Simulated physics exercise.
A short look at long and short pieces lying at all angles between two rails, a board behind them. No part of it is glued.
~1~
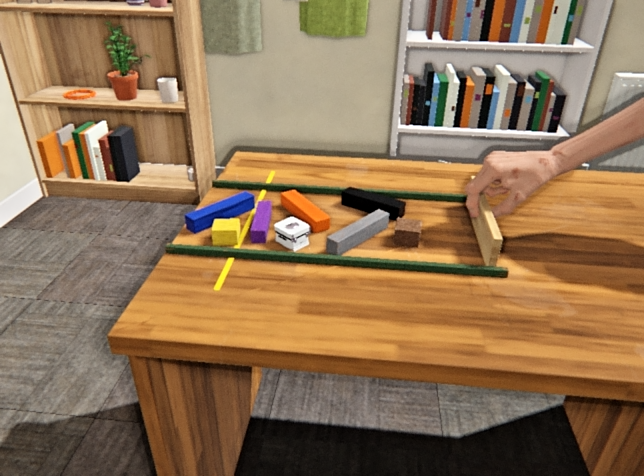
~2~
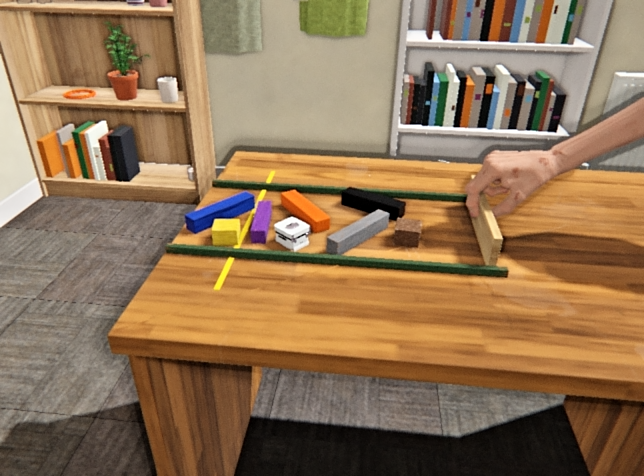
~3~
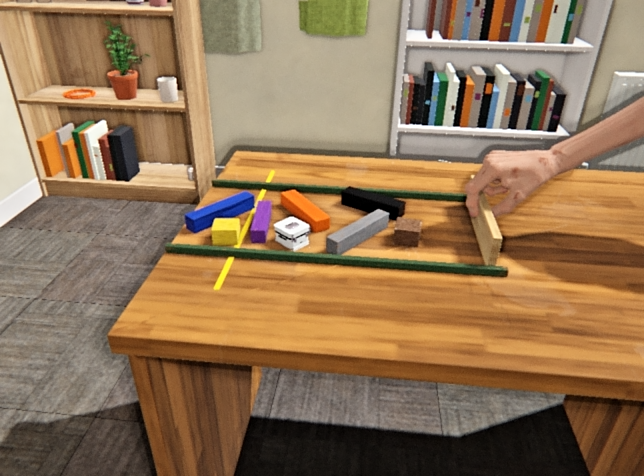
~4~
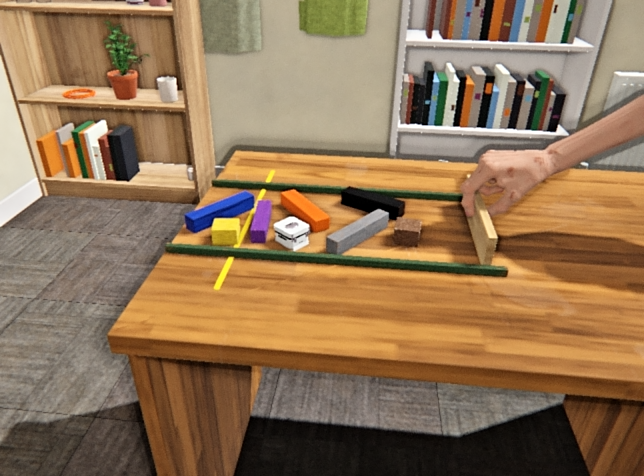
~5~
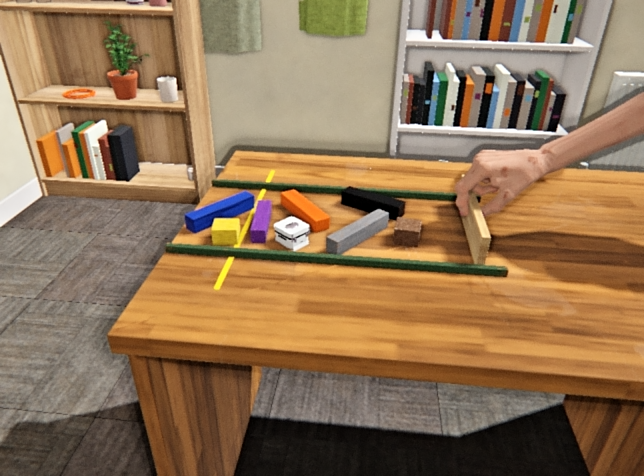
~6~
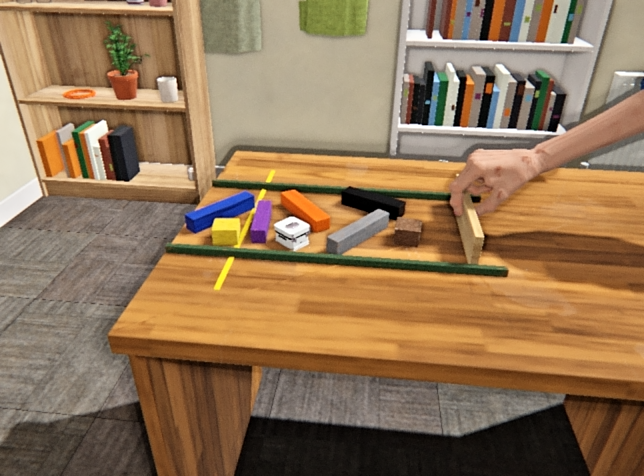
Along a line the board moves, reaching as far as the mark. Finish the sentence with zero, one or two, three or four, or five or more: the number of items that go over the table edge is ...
The number of items that go over the table edge is three or four.
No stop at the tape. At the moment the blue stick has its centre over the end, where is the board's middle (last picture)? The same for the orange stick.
Estimated middle: (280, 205), and (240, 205) for the other.
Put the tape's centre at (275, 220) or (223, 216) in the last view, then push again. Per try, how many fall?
So that's 0 for the first and 5 for the second.
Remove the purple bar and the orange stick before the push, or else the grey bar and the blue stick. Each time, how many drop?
Tally of falls: 1 for the first try, 0 for the second.
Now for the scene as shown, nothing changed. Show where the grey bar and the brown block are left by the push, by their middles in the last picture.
Grey bar at (214, 221), brown block at (233, 222).
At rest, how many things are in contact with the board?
2 end up touching it.
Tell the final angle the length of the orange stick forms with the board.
It measures close to 10 degrees.
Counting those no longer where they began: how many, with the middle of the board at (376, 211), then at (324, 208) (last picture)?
Counts: 3, 7.
A little later, none off yet; blue stick at rest near (222, 211); yellow block at rest near (226, 232); purple bar at rest near (262, 221).
Next, none off yet; blue stick at rest near (222, 211); yellow block at rest near (226, 232); purple bar moving near (257, 221).
Later still, none off yet; blue stick shifted a little near (194, 209); yellow block shifted well along near (181, 231); purple bar shifted about its own width near (208, 221).
When it is over, the number that fall off is three or four; down, purple bar, yellow block and blue stick.
